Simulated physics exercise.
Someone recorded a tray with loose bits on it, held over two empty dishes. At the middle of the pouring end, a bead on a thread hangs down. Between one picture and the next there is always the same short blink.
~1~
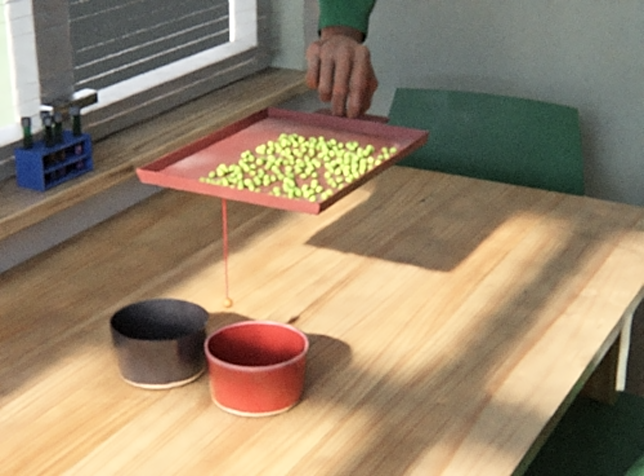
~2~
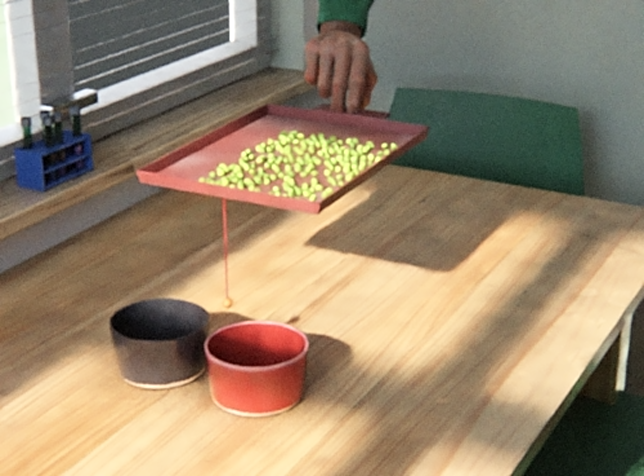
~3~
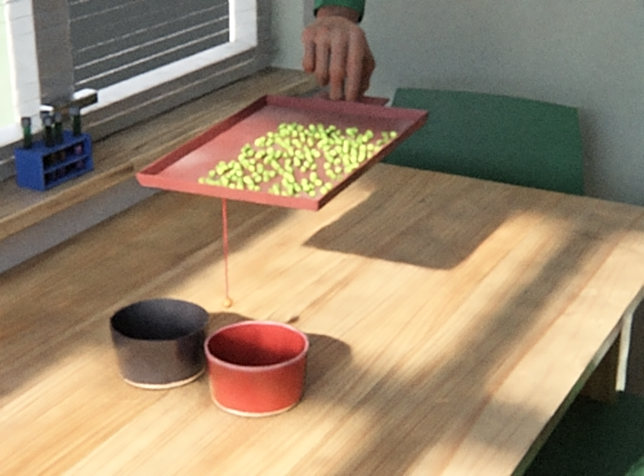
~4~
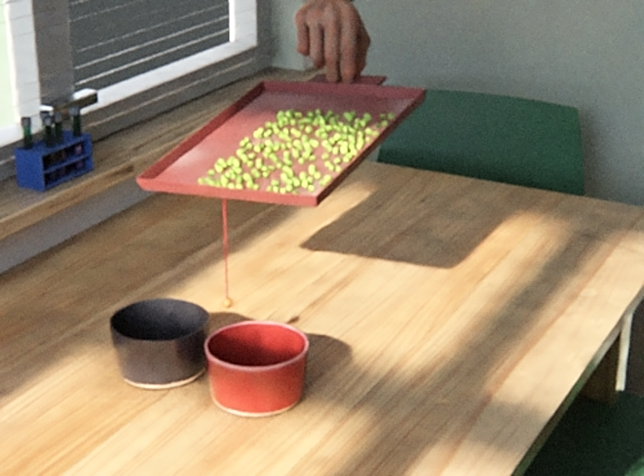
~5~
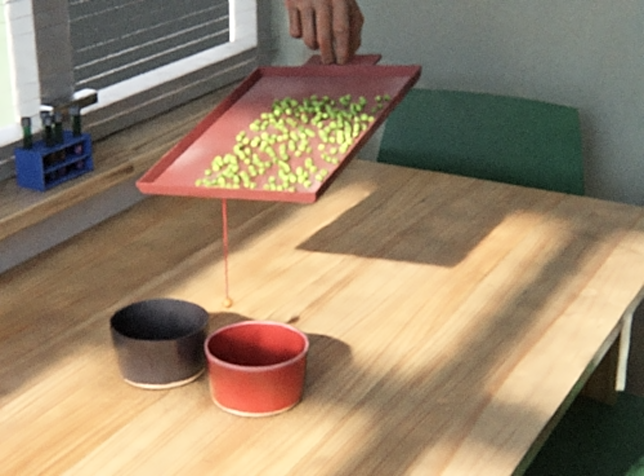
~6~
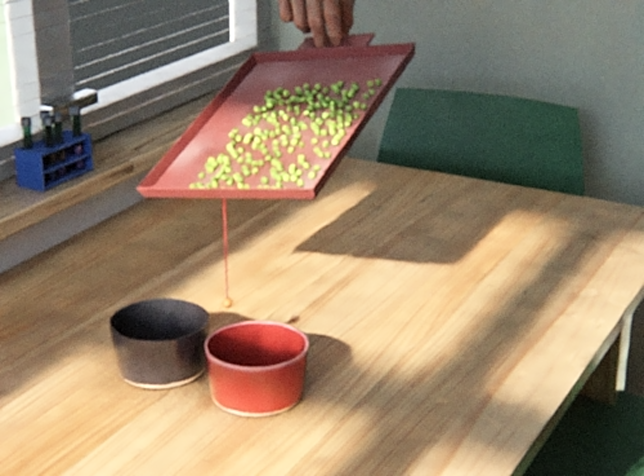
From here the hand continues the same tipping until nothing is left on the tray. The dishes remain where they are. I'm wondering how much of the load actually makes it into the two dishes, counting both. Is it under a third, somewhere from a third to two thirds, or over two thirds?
The dishes are left with a middle portion, a third to two thirds.
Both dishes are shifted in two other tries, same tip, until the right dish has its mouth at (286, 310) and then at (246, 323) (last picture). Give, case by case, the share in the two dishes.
Trial 1: 50 percent; trial 2: 90 percent.
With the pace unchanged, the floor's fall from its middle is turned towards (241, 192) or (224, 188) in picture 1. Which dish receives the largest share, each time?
Try one - the dish to the right; try two - the dish to the left.
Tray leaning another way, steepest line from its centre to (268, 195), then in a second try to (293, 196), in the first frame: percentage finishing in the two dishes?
It comes to about 60 per cent the first time and about 20 per cent the second.
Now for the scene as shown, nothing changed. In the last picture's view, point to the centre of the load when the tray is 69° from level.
The middle of the load sits near (169, 208).
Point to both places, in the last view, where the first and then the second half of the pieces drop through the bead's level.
Early-half point (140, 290); late-half point (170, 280).
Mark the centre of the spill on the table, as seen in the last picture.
About (105, 336).
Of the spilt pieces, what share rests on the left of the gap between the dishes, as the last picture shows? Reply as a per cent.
My estimate is some 90 per cent.
Just after the last frame, tray tipped steeply; roughly two thirds on the tray; about a tenth in the left dish; about a tenth outside both; roughly a quarter in the air.
A moment on, tray tipped past a quarter turn; just a few on the tray; roughly half in the left dish; roughly half outside both; about a tenth in the air.
Further on, tray tipped past a quarter turn; roughly half in the left dish; roughly half outside both.
When it is over, tray tipped past a quarter turn; not one in the right dish; roughly half in the left dish; roughly half outside both.
